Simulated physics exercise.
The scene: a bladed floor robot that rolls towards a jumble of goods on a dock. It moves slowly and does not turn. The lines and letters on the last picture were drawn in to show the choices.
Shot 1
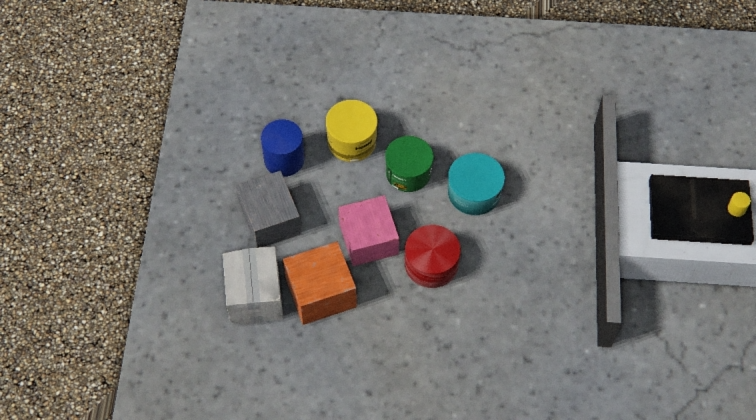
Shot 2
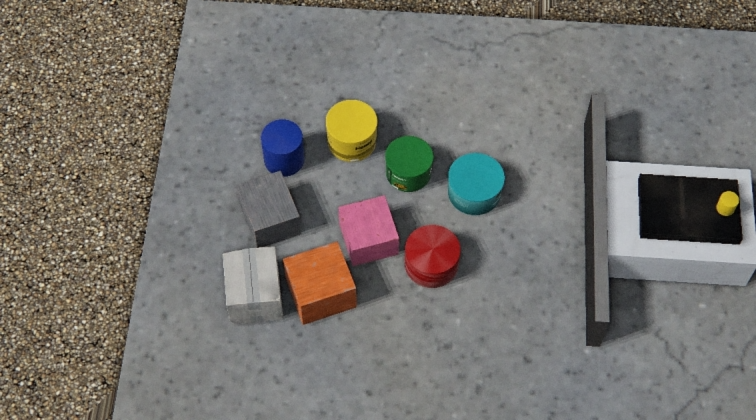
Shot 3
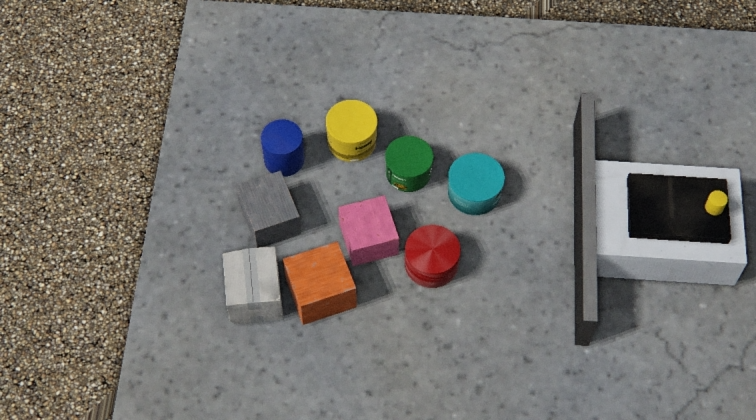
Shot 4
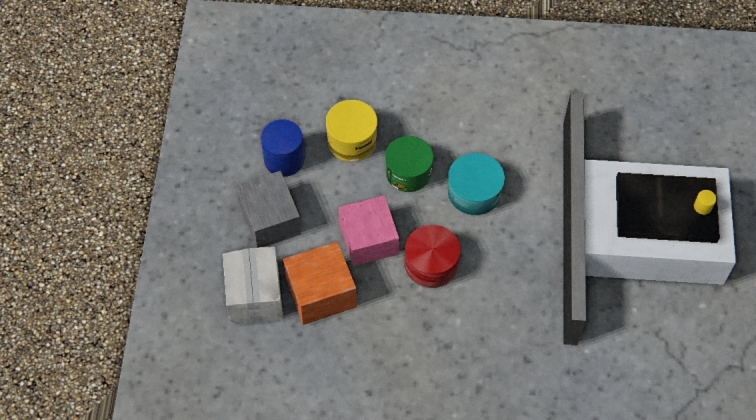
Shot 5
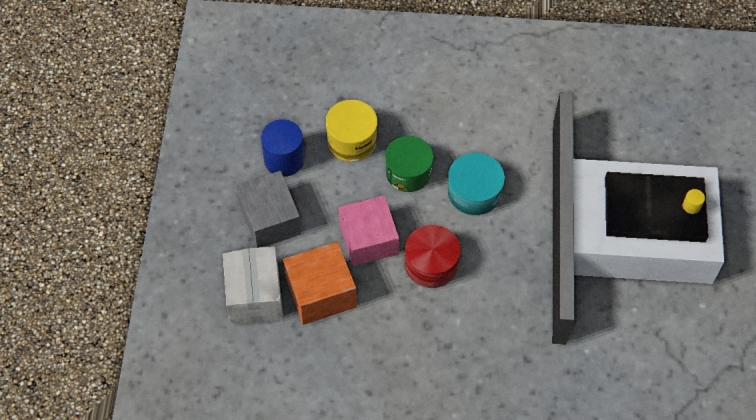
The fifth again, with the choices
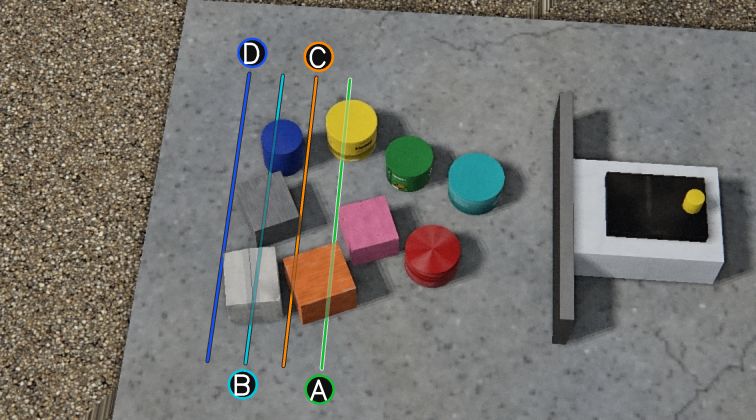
On a grey dock, a white bladed floor robot rolling slowly left towards a cluster of motionless, colourful crates, pails and canisters.
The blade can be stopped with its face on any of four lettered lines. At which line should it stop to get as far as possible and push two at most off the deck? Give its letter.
The farthest such stop is D.
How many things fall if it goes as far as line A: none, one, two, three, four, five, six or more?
The count is none.
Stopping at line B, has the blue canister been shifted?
By then, yes.
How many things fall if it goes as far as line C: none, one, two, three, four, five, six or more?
In all, none.
On the copy, A at (337, 215); B at (265, 211); C at (301, 213); D at (230, 208).
On D. First, robot (526, 198); yellow pail (347, 128); red canister (407, 257).
Then, robot (405, 190); grey crate (224, 189); white box (225, 295).
Finally, robot (311, 184); white box (129, 299); grey crate (156, 174); none fallen.
By contrast, A is within the limit but short; B is within the limit but short; C is within the limit but short.
